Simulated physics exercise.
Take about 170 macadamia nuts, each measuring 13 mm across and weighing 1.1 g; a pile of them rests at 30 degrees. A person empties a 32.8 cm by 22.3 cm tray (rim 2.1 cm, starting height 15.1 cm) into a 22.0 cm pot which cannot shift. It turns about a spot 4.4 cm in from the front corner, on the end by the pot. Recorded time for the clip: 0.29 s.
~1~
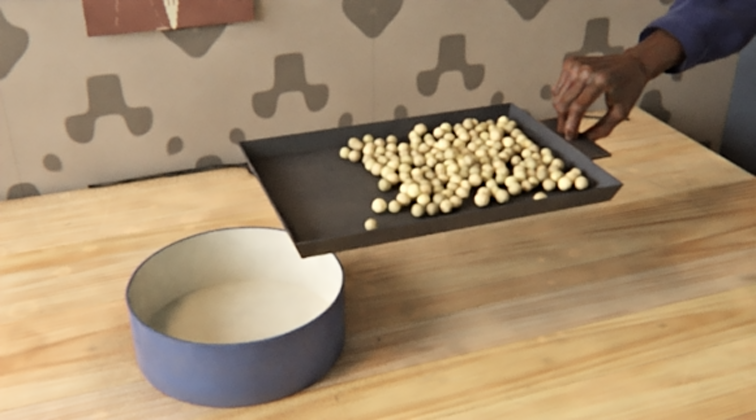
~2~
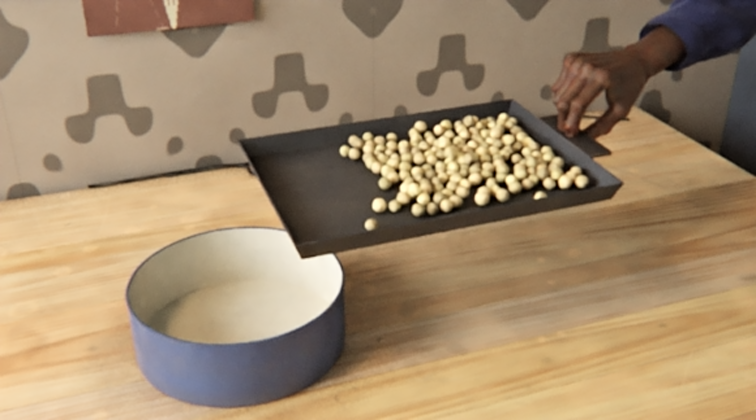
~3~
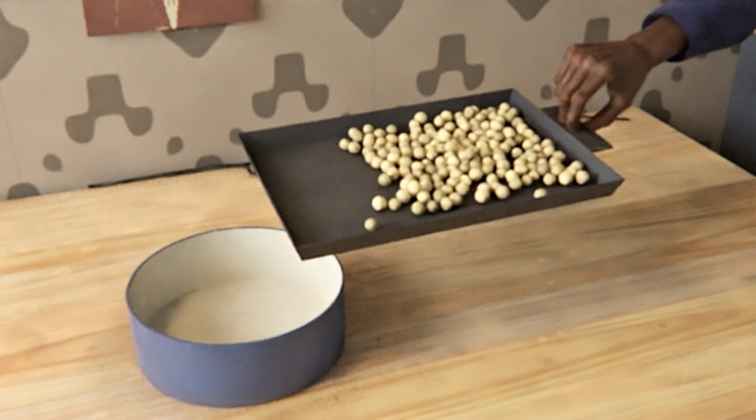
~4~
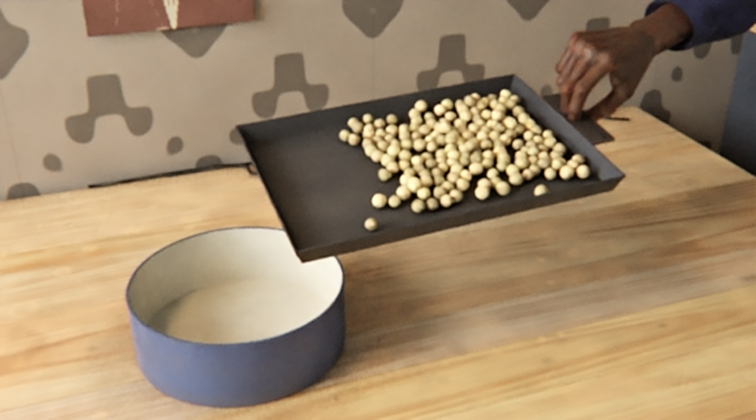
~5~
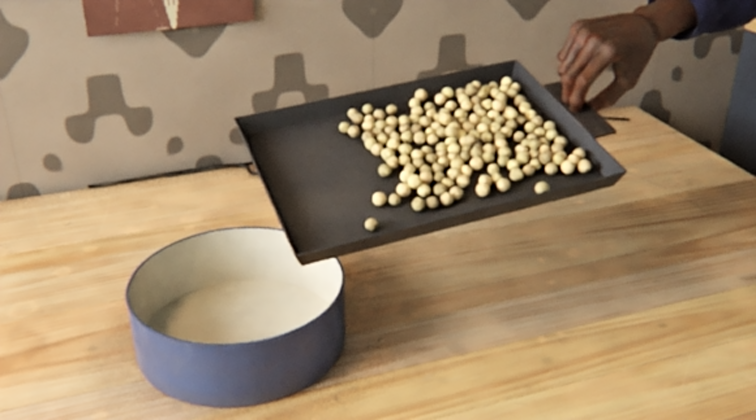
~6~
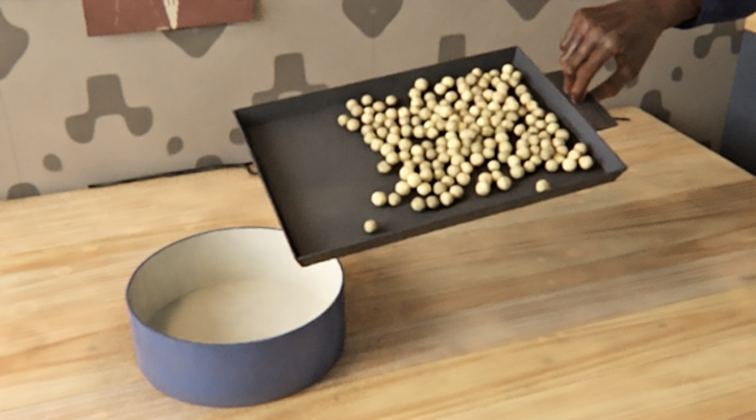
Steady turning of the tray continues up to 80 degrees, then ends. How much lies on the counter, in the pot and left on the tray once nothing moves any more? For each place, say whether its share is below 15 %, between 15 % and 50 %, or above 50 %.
Outcome: Counter: Major, pot: Minor, left on the tray: Minor.
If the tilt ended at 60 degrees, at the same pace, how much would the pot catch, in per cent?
In that case some 0 per cent.
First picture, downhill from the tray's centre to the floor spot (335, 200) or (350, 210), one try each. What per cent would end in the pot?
That would be close to 85 per cent and then close to 60 per cent.
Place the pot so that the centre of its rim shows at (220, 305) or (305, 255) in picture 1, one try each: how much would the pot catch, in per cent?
In order, about 30 and about 0 per cent.
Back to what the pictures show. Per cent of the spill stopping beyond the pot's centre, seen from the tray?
That works out to about 20 percent.
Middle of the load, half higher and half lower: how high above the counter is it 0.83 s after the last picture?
Some 18 cm above the counter.
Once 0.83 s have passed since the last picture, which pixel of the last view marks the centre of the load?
Roughly (408, 217).
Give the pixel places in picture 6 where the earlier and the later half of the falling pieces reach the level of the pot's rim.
Around (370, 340), then (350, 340).
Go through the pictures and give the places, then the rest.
The first frame shows tray tilt 0 degrees, front corners at (301, 239) and (613, 182); middle of the pieces at (464, 165); pot at (237, 279).
The second frame shows tray tilt 1 degrees, front corners at (301, 240) and (613, 181); middle of the pieces at (464, 163).
The third frame shows tray tilt 4 degrees, front corners at (301, 242) and (614, 177), lowest corner left front; middle of the pieces at (465, 157).
The fourth frame shows tray tilt 7 degrees, front corners at (301, 245) and (615, 173), lowest corner left front; middle of the pieces at (465, 149).
The fifth frame shows tray tilt 11 degrees, front corners at (301, 248) and (616, 169), lowest corner left front; middle of the pieces at (466, 142).
The sixth frame shows tray tilt 15 degrees, front corners at (301, 251) and (617, 165), lowest corner left front; middle of the pieces at (466, 136); pot at (237, 279).
Then, 0.50 s after the last picture, tilt 46 degrees; the tray holds 100 %, the pot 0 %.
Then, 0.83 s after the last picture, tilt 66 degrees; the tray holds 90 %, the pot 0 %.
Then, 1.25 s after the last picture, tilt 80 degrees; the tray holds 15 %, the pot 5 %.
In the end, counter 95 %, pot 5 %, tray 0 %.
